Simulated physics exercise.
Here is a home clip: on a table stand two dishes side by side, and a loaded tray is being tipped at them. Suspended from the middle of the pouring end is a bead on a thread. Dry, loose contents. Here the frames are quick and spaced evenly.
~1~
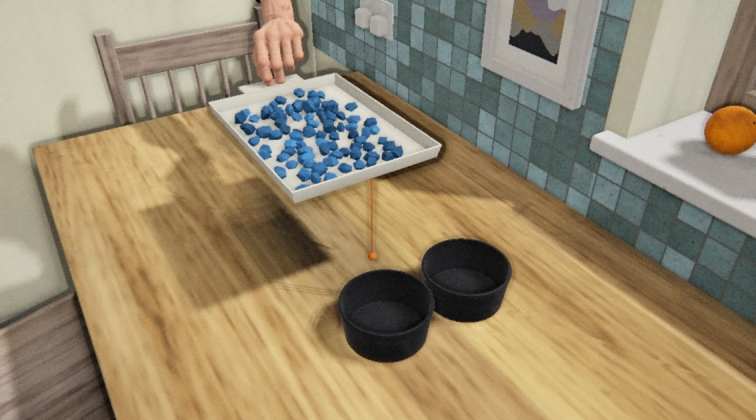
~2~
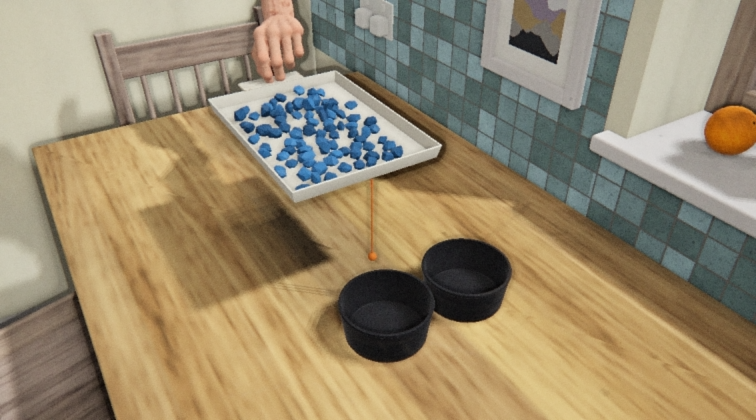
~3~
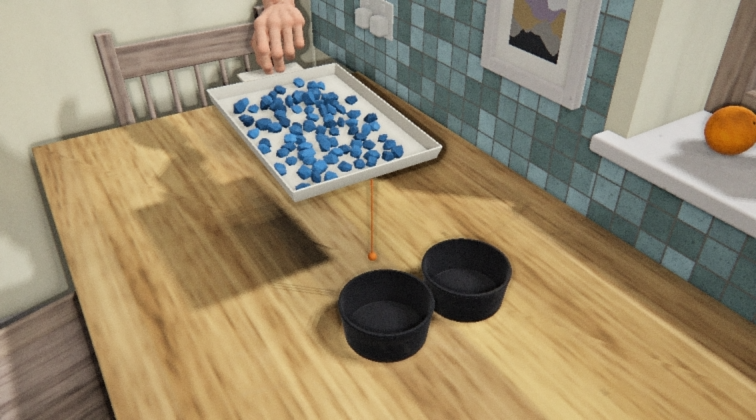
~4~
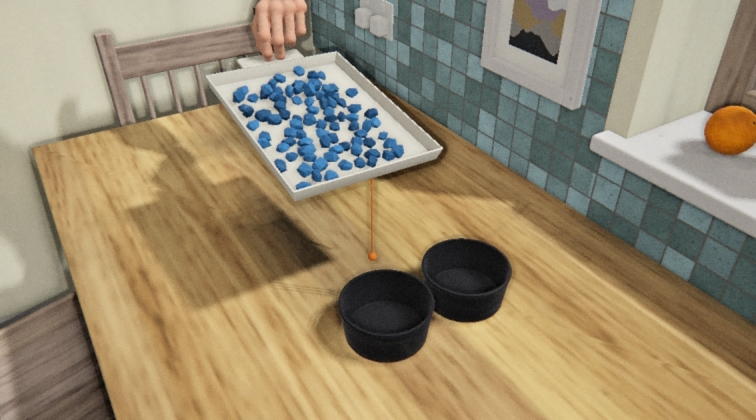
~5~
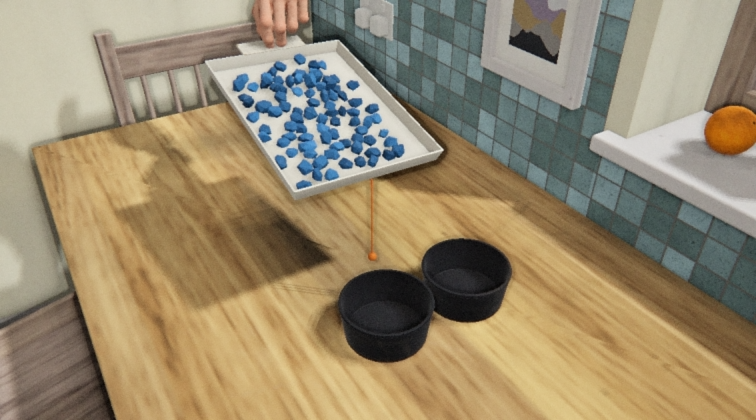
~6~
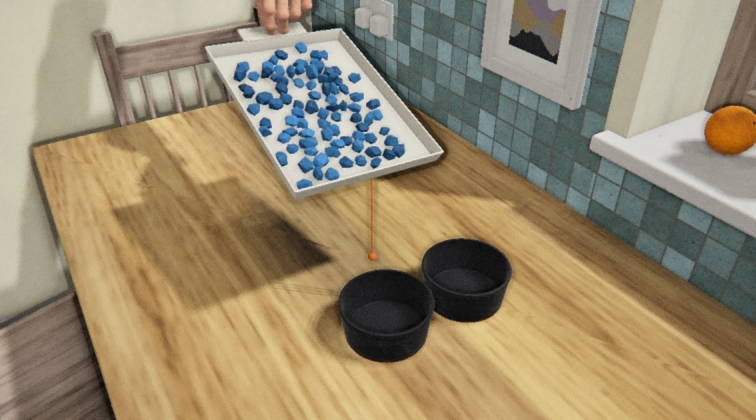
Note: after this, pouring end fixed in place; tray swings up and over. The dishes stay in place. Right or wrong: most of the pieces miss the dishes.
Wrong.
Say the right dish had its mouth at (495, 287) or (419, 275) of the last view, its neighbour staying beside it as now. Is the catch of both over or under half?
Earlier try a minority share, later try a majority share.
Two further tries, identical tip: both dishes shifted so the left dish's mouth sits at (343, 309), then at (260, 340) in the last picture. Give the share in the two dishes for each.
Trial 1 around 80 percent, trial 2 around 30 percent.
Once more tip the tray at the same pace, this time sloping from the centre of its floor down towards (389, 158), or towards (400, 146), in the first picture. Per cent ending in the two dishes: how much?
For the first aim it is 70 in a hundred, for the second 20 in a hundred.
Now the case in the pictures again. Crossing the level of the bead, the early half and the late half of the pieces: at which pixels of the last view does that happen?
I'd place the first part at (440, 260) and the rest at (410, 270).
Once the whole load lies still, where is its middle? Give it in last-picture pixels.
Centre at rest, last view: Approx. (442, 301).
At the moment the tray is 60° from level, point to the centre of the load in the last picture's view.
I'd put the middle of the pieces at roughly (381, 141).
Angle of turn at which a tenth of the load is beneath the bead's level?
About 75 degrees.
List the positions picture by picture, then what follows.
Corners of the pouring end (294, 190) and (437, 145), level; middle of the load (321, 136), aquarium stones; left dish (412, 342); right dish (493, 303); bead on its thread (372, 257), in the first frame.
Corners of the pouring end (294, 190) and (437, 145), level; middle of the load (321, 134), in the second frame.
Corners of the pouring end (295, 189) and (437, 146), tipped barely, lowest at the right corner; middle of the load (321, 130), in the third frame.
Corners of the pouring end (296, 189) and (438, 147), tipped a little, lowest at the right corner; middle of the load (321, 125), in the fourth frame.
Corners of the pouring end (296, 189) and (439, 149), tipped a little, lowest at the right corner; middle of the load (322, 119), in the fifth frame.
Corners of the pouring end (297, 188) and (439, 150), tipped clearly, lowest at the right corner; middle of the load (323, 114); left dish (412, 342); right dish (493, 303), in the sixth frame.
Just after the last frame, tray tipped steeply; almost all on the tray; just a few in the air.
A moment on, tray tipped right over; roughly a third on the tray; roughly a quarter in the left dish; roughly a third in the right dish; just a few outside both; about a tenth in the air.
Further on, tray tipped past a quarter turn; roughly a third in the left dish; roughly half in the right dish; about a tenth outside both; just a few in the air.
When it is over, tray tipped past a quarter turn; roughly a third in the left dish; roughly half in the right dish; about a tenth outside both; just a few in the air.
